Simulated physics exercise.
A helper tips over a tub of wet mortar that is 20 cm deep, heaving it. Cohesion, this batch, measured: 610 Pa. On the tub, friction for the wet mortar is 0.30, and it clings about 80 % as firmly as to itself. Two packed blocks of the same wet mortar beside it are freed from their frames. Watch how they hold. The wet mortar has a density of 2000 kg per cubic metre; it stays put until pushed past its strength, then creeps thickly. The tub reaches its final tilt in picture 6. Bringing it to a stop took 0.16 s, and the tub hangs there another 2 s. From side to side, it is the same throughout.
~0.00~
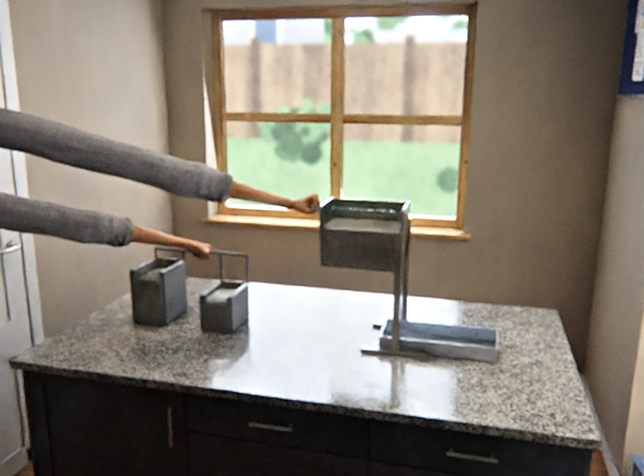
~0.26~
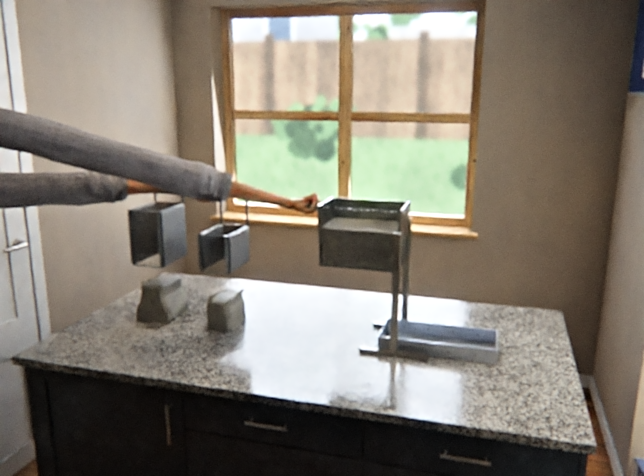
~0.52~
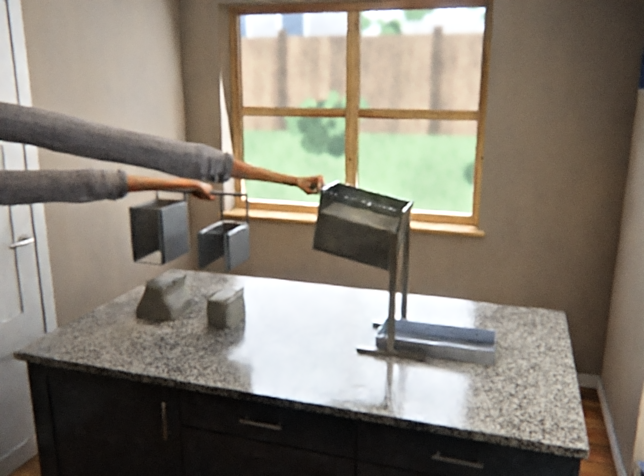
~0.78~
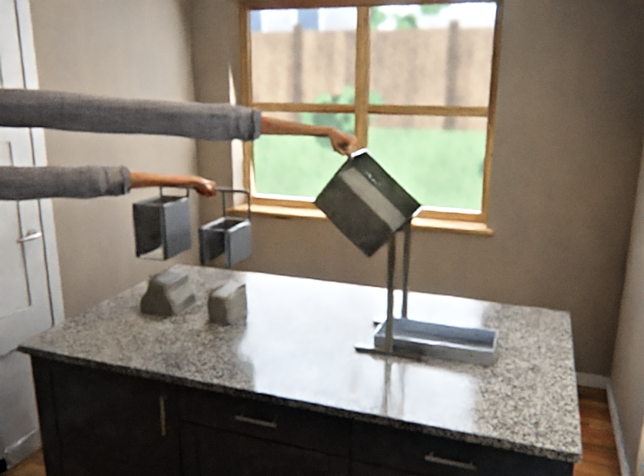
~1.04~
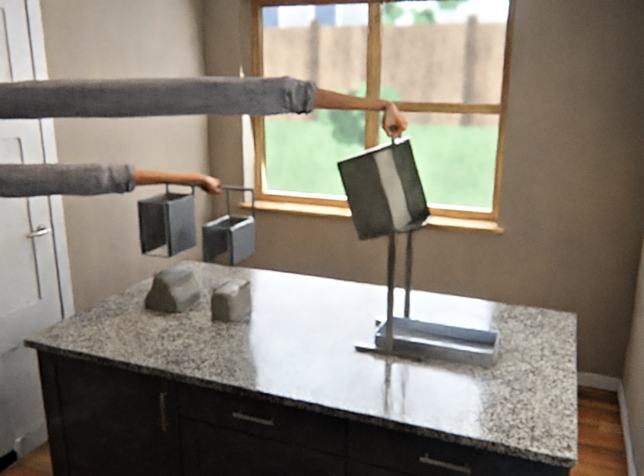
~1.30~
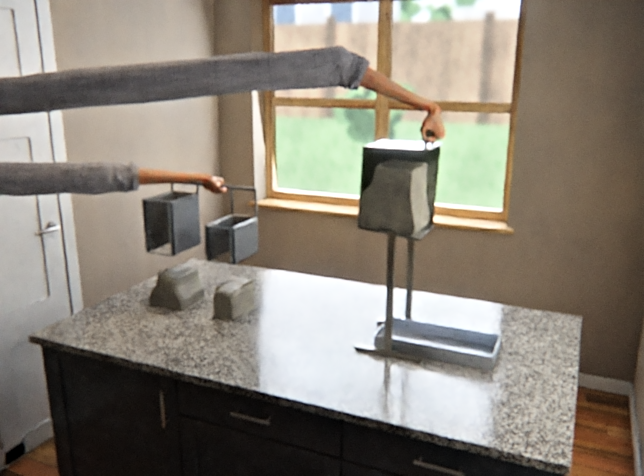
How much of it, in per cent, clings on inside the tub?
I would say close to 46 percent.
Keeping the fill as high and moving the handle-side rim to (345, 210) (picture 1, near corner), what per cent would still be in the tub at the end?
Some 75 per cent, I reckon.
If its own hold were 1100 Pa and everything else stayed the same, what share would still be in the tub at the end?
Then roughly 45 %.
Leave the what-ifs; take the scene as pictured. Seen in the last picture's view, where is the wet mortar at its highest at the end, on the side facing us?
Near (379, 200).
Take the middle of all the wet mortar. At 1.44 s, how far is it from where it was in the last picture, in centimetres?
The distance comes to some 6 cm.
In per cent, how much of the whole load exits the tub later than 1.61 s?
7 %.
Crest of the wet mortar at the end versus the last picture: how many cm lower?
11 cm or so.
After 1.44 s, the tub is at 93 degrees and holds 83 %.
After 1.61 s, the tub is at 93 degrees and holds 53 %.
After 1.78 s, the tub is at 93 degrees and holds 46 %.
After 1.95 s, the tub is at 93 degrees and holds 46 %.
After 3.30 s, at the end, the tub is at 93 degrees and holds 46 %.
